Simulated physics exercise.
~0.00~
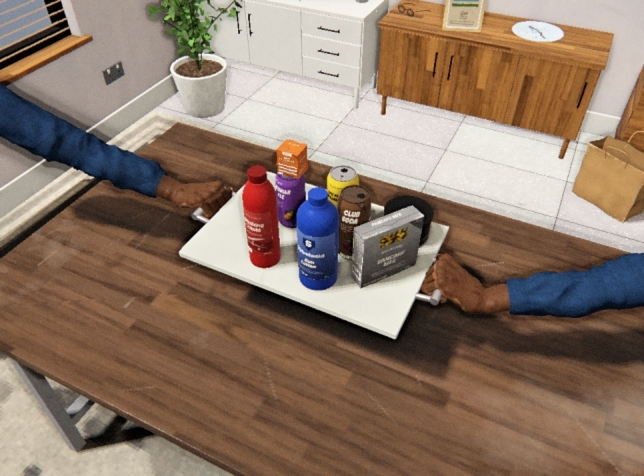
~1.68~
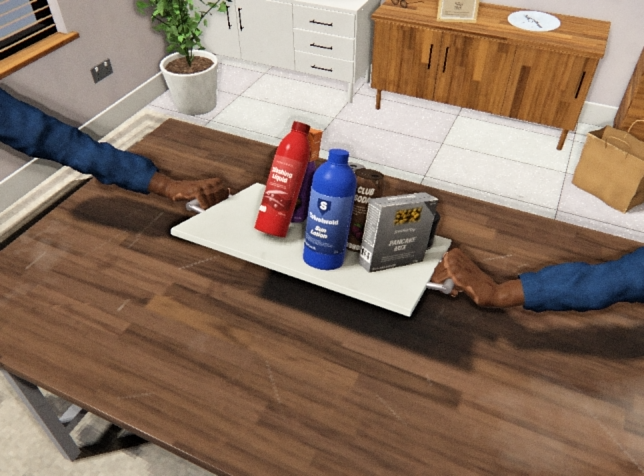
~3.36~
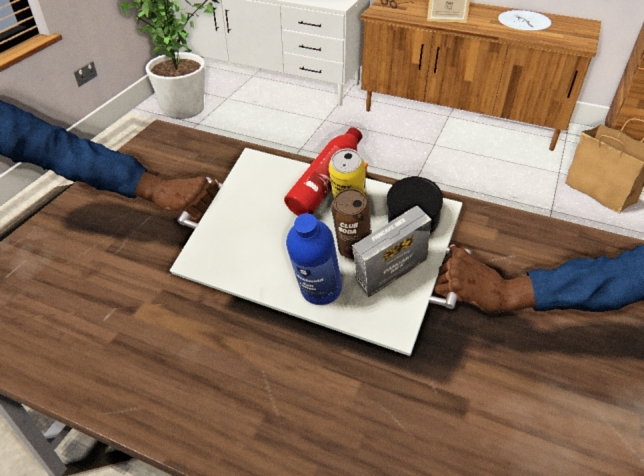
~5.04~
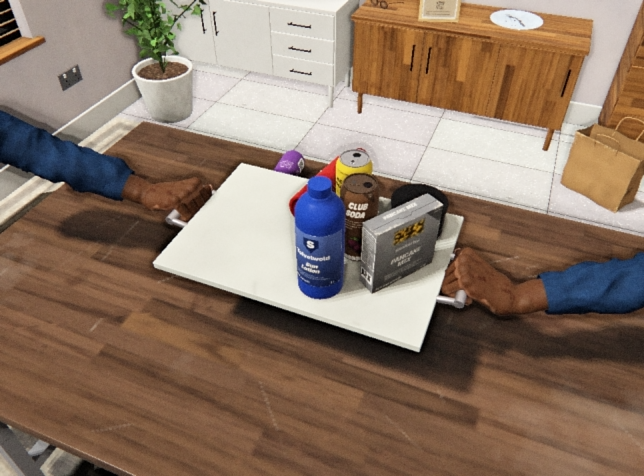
The clip opens with two hands holding a flat white tray over a wooden table, crowded with bottles, cans, packets and a dark round tub, all upright. The hands tip the far edge down, and the red bottle leans over at the back. As the tray swings the other way, near edge down, the red bottle lies on its side, and the orange packet and purple can are gone from the tray. The hands then bring the tray back to level. At the end, the blue bottle, grey packet, and brown and yellow cans still stand, the red bottle lies behind them, and the purple can lies beyond the far edge.
